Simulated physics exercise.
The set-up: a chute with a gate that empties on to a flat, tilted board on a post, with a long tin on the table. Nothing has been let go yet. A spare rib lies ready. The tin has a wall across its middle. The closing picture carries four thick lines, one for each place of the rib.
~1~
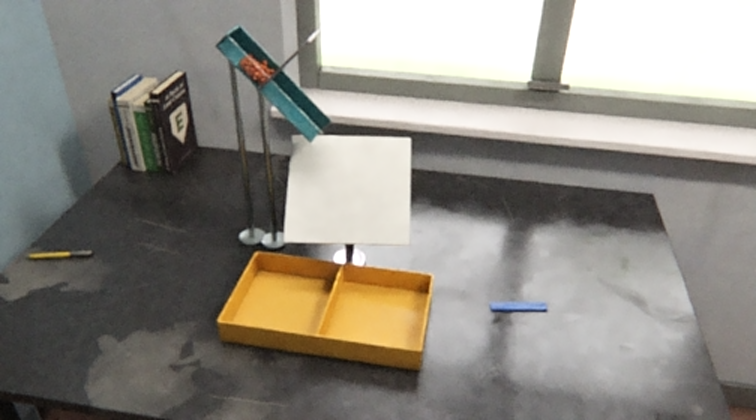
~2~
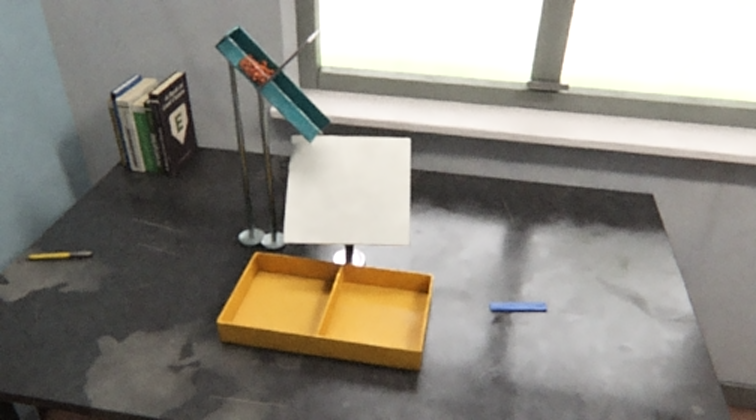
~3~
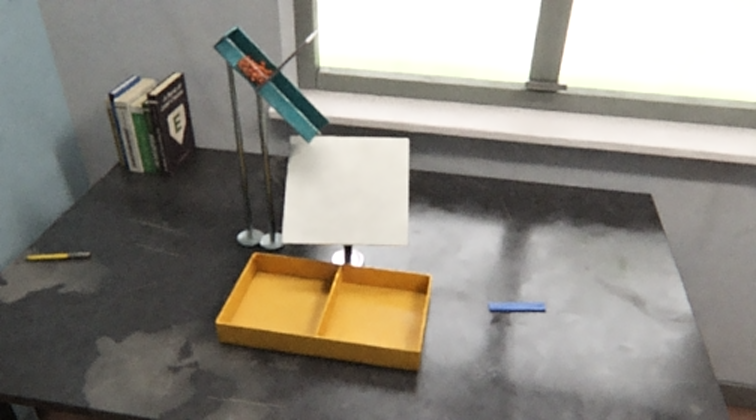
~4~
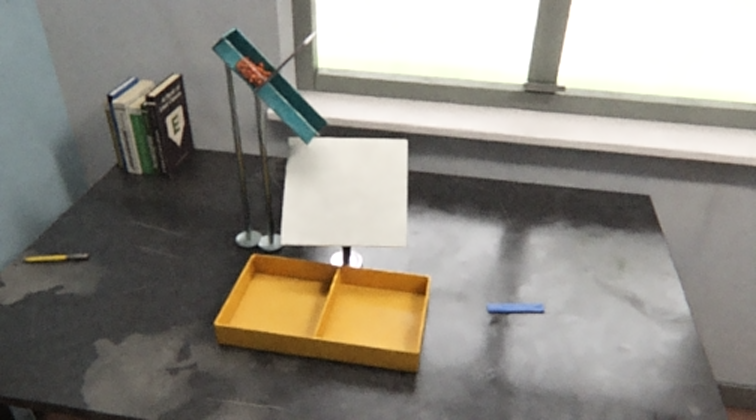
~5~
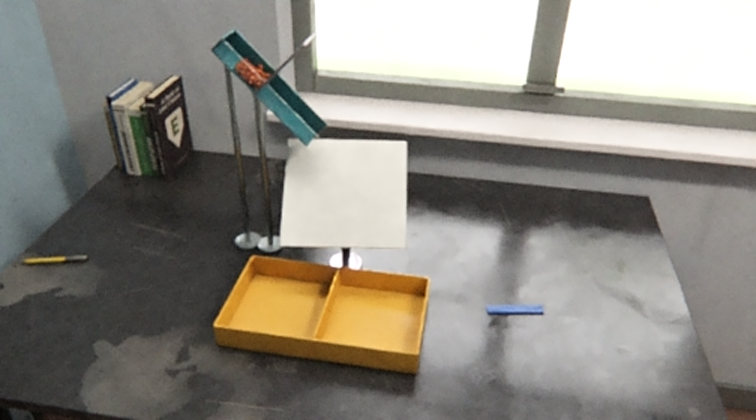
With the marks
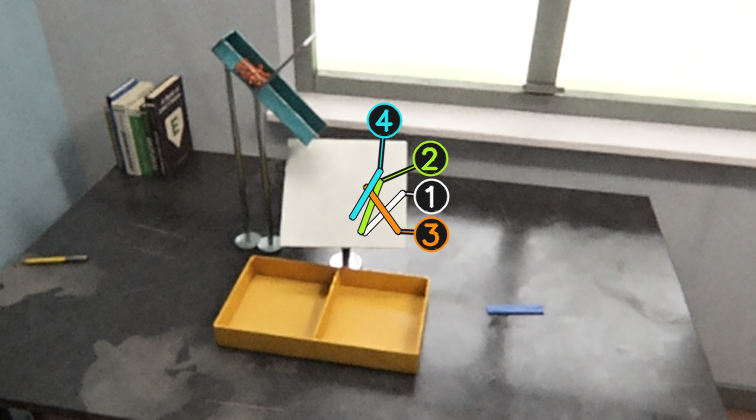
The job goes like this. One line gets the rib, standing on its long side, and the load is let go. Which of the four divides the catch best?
Line 4 does it best.
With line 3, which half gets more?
Right.
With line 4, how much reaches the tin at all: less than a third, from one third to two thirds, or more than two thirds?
Line 4 gives more than two thirds.
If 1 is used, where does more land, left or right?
The right half.
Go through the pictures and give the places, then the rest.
In the first picture, load behind the gate near (260, 72), clay pellets; lip of the chute near (316, 137), sloping fairly steeply.
In the second picture, middle of the board near (349, 189), tilted fairly steeply; middle of its low edge near (346, 244); of its high edge near (351, 137).
In the third picture, front corners of the tin near (216, 322) and (419, 351); front end of its middle wall near (315, 336).
In the fourth picture, middle of the load near (256, 75); lip near (312, 139).
In the fifth picture, middle of the load near (256, 76); lip near (312, 140).
On the marked copy, line 1 from (402, 193) to (364, 232); line 2 from (379, 181) to (361, 231); line 3 from (366, 187) to (398, 231); line 4 from (379, 171) to (352, 216).
With 1, of what is caught, a small share in the left half, all but a few in the right.
With 2, of what is caught, a small share in the left half, all but a few in the right.
With 3, of what is caught, only a few in the left half, all but a few in the right.
With 4, of what is caught, close to half in the left half, close to half in the right.
